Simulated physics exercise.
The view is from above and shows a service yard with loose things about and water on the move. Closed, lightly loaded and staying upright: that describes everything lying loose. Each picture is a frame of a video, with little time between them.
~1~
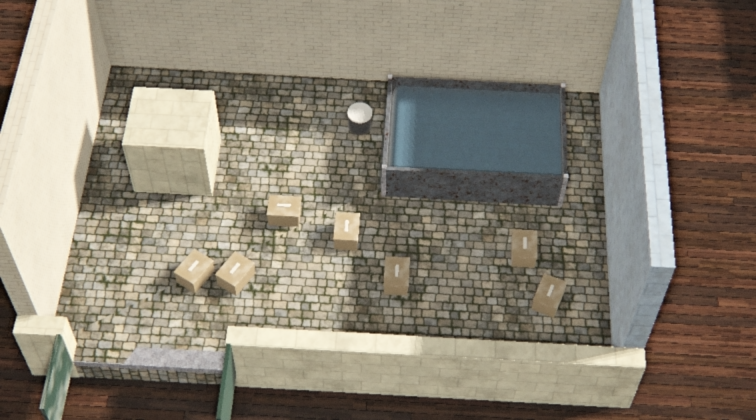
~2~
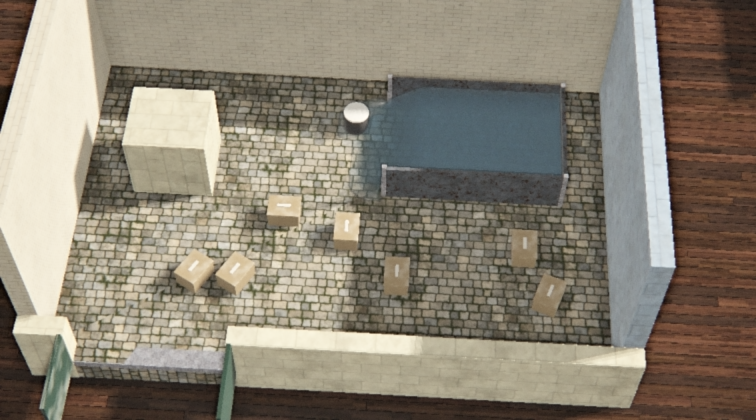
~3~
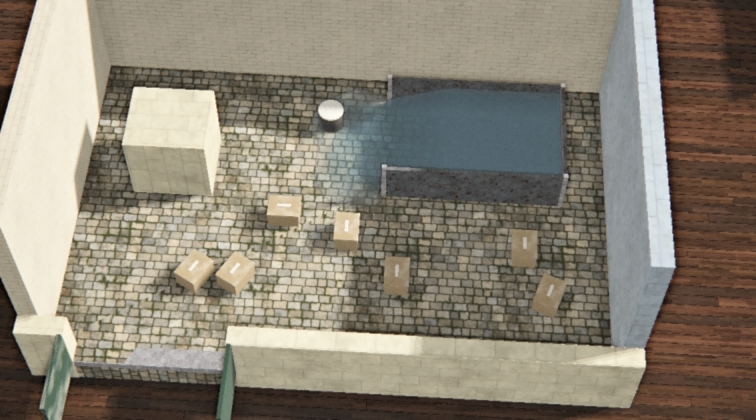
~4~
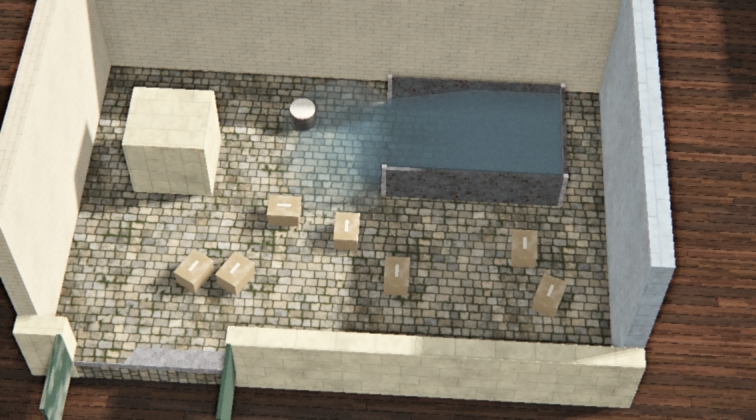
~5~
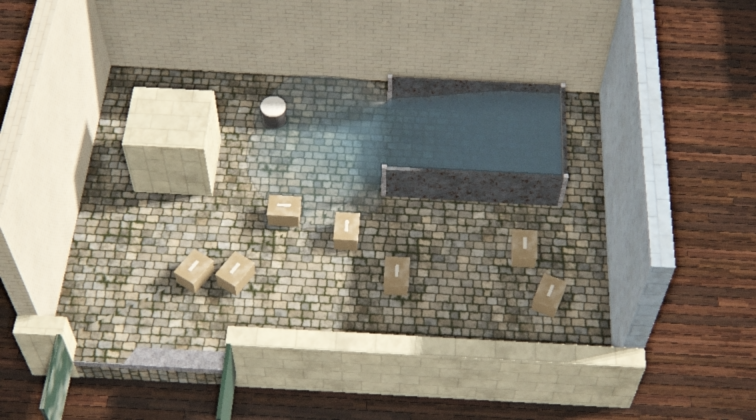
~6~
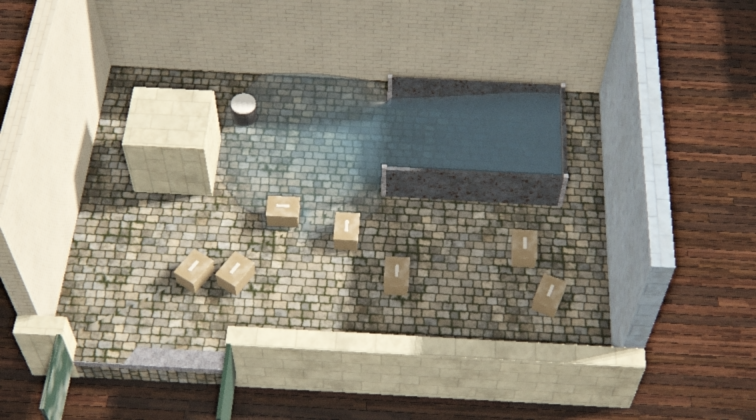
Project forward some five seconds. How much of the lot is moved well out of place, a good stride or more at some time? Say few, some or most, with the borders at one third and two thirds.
Some.
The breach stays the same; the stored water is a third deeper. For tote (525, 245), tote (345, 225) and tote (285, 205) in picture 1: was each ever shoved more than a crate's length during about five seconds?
Fell short, fell short, went the distance.
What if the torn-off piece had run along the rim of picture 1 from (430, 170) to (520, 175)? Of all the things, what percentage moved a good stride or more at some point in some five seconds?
I'd put it around 60 percent.
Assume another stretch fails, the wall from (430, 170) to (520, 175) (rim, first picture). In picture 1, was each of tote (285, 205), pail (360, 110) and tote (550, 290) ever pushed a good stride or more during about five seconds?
In turn: Stayed within it, stayed within it, moved that far.
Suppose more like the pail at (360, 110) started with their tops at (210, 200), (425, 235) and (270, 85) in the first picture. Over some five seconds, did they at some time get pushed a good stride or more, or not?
Result by item: Gets dislodged / stays where it is / gets dislodged.
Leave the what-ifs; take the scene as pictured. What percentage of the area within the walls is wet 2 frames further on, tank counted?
Near 35 %.
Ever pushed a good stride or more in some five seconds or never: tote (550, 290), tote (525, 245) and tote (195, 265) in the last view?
One after the other: Not that far, not that far, pushed that far.
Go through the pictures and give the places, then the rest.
A pail at (360, 112) rests on the ground; a tote at (284, 206) rests on the ground; 0 of 8 have shifted, in the first frame.
A pail at (356, 112) rests on the ground, close to its start; a tote at (284, 206) rests on the ground; 0 of 8 have shifted, in the second frame.
A pail at (331, 110) rests on the ground, a stride from its start; a tote at (284, 206) rests on the ground; 1 of 8 have shifted, in the third frame.
A pail at (302, 108), on the bottom, a stride from its start; a tote at (284, 206), on the bottom; 1 of 8 have shifted, in the fourth frame.
A pail at (273, 106), on the bottom, a stride from its start; a tote at (284, 206), on the bottom; 1 of 8 have shifted, in the fifth frame.
A pail at (243, 103), on the bottom, far from its start; a tote at (283, 206), on the bottom; 1 of 8 have shifted, in the sixth frame.
A moment on, 1 of 8 are well off their spots; 0 afloat.
Next, 2 of 8 are well off their spots; 2 afloat.
Later, 4 of 8 are well off their spots; 1 afloat.
In the end, 4 of 8 are well off their spots, and 4 have been at some point; 0 afloat.
